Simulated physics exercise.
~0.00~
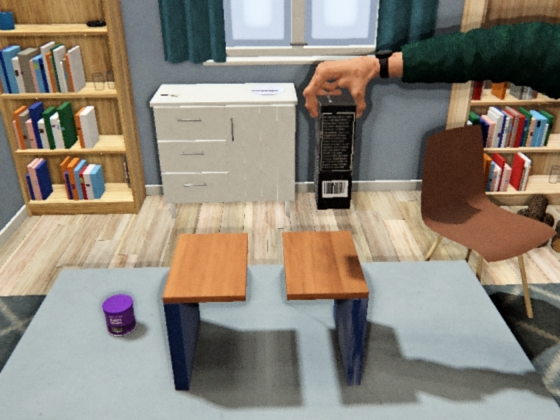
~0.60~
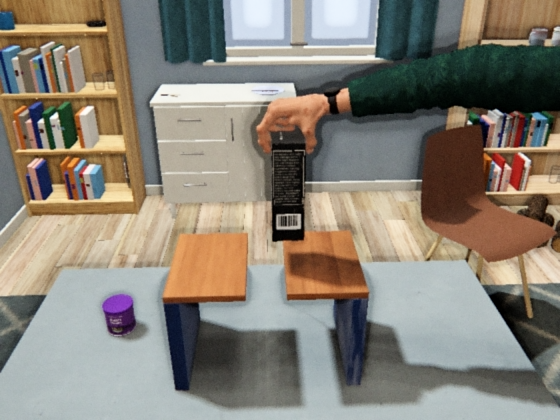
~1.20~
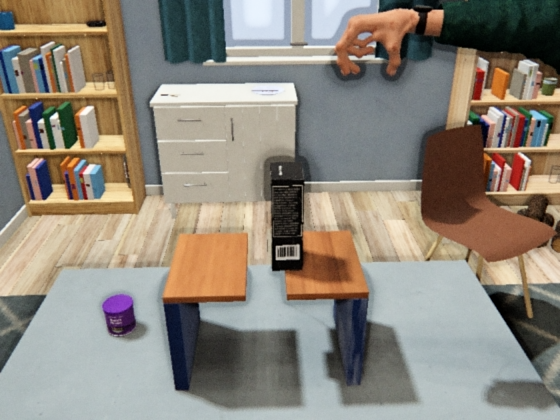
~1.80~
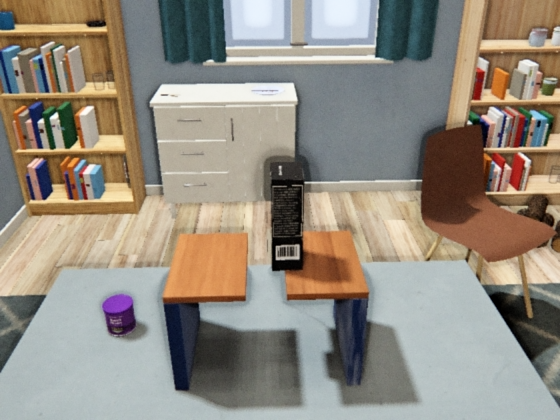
A tall black carton, held upright by a hand, moved left and down over the gap between two wooden-topped stands, then stayed standing there near the right-hand top after the hand let go and withdrew, while the purple tin never moved.
